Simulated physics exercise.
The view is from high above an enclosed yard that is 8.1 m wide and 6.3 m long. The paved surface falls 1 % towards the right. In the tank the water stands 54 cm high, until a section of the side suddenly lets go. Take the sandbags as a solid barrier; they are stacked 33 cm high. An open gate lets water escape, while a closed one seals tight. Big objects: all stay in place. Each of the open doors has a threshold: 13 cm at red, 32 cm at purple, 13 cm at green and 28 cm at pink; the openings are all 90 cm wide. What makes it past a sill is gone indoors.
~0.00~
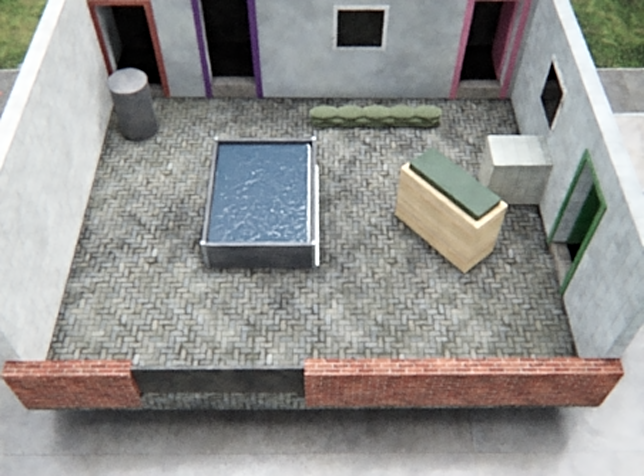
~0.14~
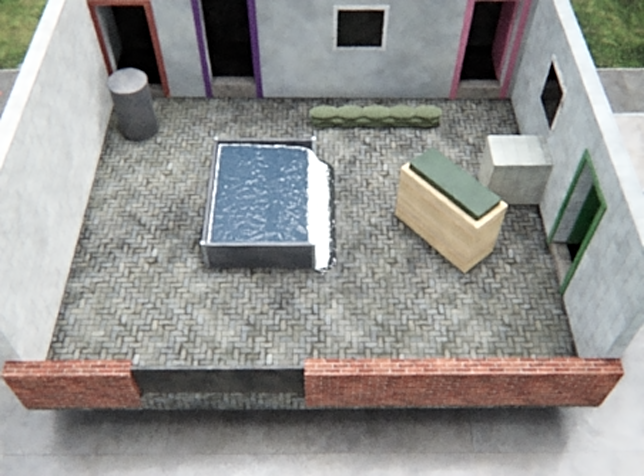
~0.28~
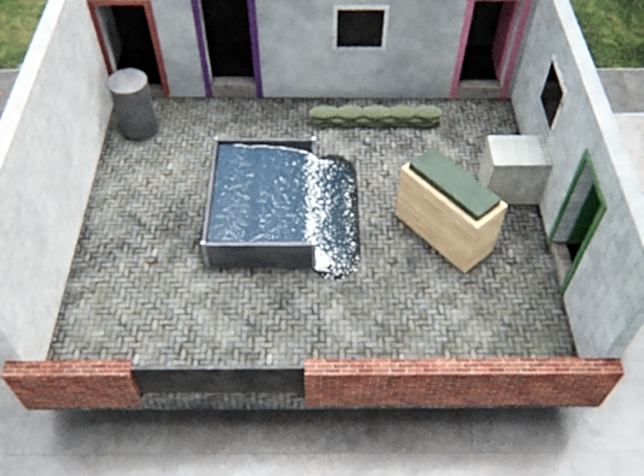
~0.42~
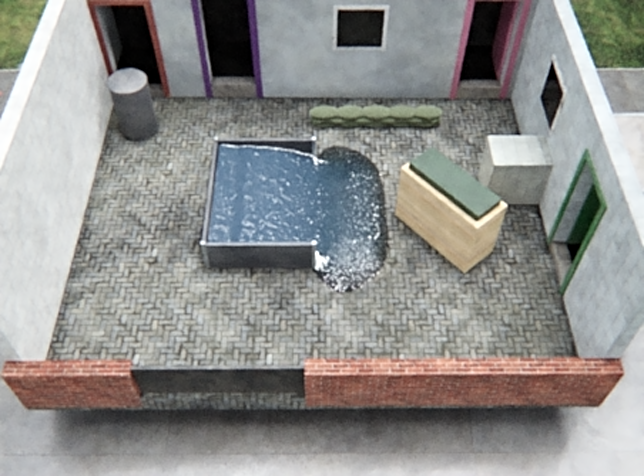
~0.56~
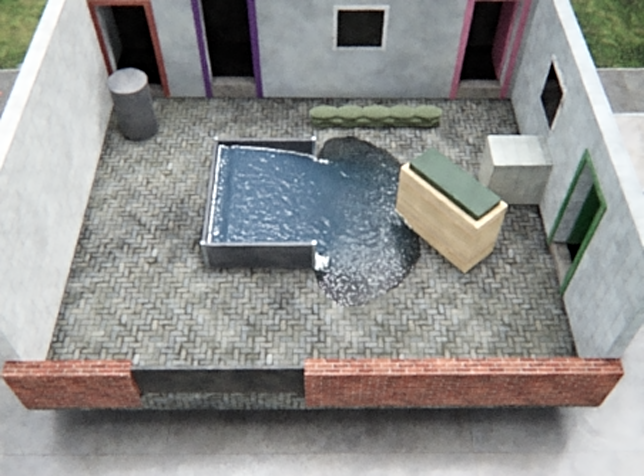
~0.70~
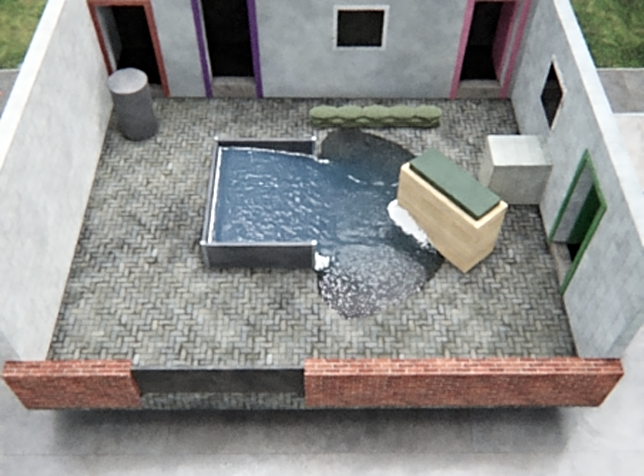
Water sits in a rectangular tank in a walled, paved yard, then bursts out through the tank's open right side in a white, foamy rush. It fans across the paving as a widening dark pool, reaches the wooden box with the green top, and foams against its near side.
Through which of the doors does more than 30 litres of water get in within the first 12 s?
In the end red door: Short of the limit. Purple door: Short of the limit. Green door: Short of the limit. Pink door: Short of the limit.
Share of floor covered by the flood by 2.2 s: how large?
Covered: Roughly 35 %.
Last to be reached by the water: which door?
Door: Red.
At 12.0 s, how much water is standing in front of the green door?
Some 7.5 centimetres of depth.
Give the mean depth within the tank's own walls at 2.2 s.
Roughly 14 centimetres.
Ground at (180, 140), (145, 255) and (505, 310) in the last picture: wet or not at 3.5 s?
Listed in sequence, the spots are bone dry, bone dry and drenched.
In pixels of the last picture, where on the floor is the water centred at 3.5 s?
Around (424, 218) in the last picture.
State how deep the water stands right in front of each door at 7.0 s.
Door by door, in cm: Red reads 2, purple reads 4, green reads 12, pink reads 10.
After 1.4 s water covers 25 % of the floor and is deepest (36 cm) near (394, 222); red door not reached, purple door not reached, green door not reached, pink door not reached.
After 2.2 s water covers 35 % of the floor and is deepest (38 cm) near (578, 383); red door not reached, purple door not reached, green door not reached, pink door not reached.
After 3.5 s water covers 45 % of the floor and is deepest (26 cm) near (497, 136); red door not reached, purple door not reached, green door 9 cm at the sill, 0 L in, pink door 20 cm at the sill, 1 L in.
After 7.0 s water covers 75 % of the floor and is deepest (16 cm) near (548, 264); red door 2 cm at the sill, 0 L in, purple door 4 cm at the sill, 0 L in, green door 12 cm at the sill, 0 L in, pink door 10 cm at the sill, 2 L in.
After 12.0 s water covers 95 % of the floor and is deepest (8 cm) near (524, 170); red door 6 cm at the sill, 0 L in, purple door 5 cm at the sill, 0 L in, green door 8 cm at the sill, 2 L in, pink door 7 cm at the sill, 2 L in.
